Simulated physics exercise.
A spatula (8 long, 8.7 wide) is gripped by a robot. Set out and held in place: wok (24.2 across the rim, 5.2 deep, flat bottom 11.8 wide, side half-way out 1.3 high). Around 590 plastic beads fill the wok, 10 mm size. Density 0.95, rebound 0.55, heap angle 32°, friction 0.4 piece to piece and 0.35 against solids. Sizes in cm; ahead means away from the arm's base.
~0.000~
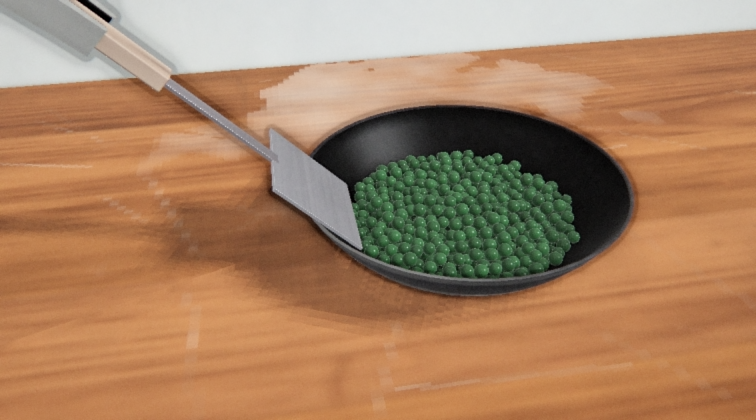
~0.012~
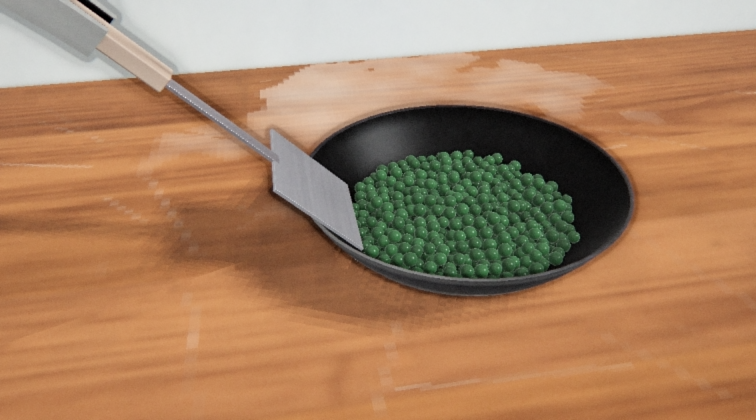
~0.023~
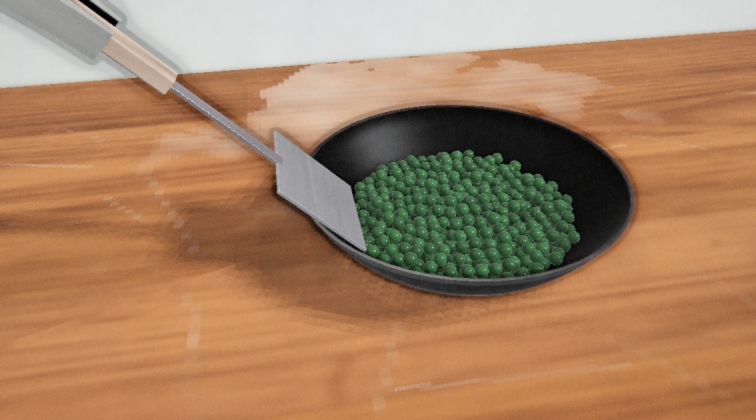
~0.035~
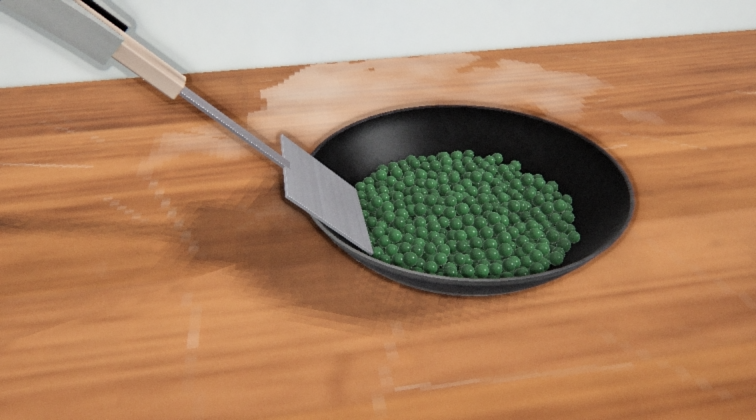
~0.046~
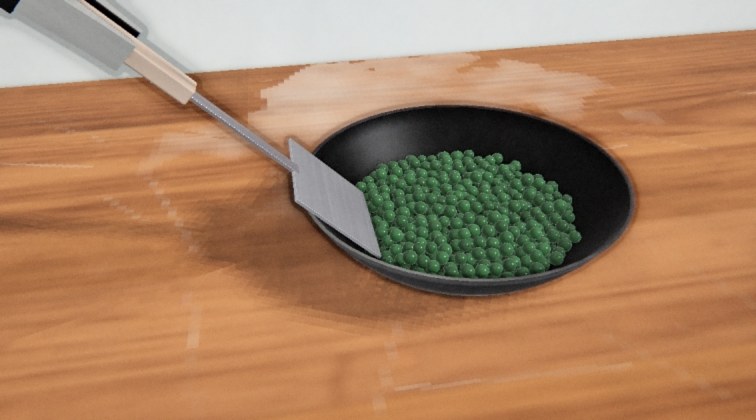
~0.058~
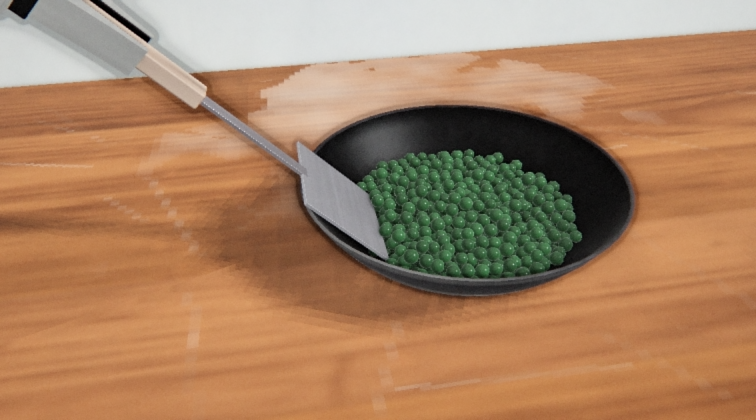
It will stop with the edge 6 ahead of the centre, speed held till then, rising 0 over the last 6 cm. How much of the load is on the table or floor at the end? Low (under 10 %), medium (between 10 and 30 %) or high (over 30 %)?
On the table or floor the share is low, under 10 %.
By 0.15 s, sloping 46°, highest piece 4 above the table; 592 in the wok.
By 0.24 s, sloping 46°, highest piece 5 above the table; 592 in the wok.
By 0.49 s, sloping 46°, highest piece 6 above the table; 581 in the wok, 10 on the table or floor, 1 on the blade or in flight.
By 1.54 s, sloping 46°, highest piece 6 above the table; 581 in the wok, 11 on the table or floor.
Final count, 581 in the wok, 11 on the table or floor. That is 2 % on the table or floor.
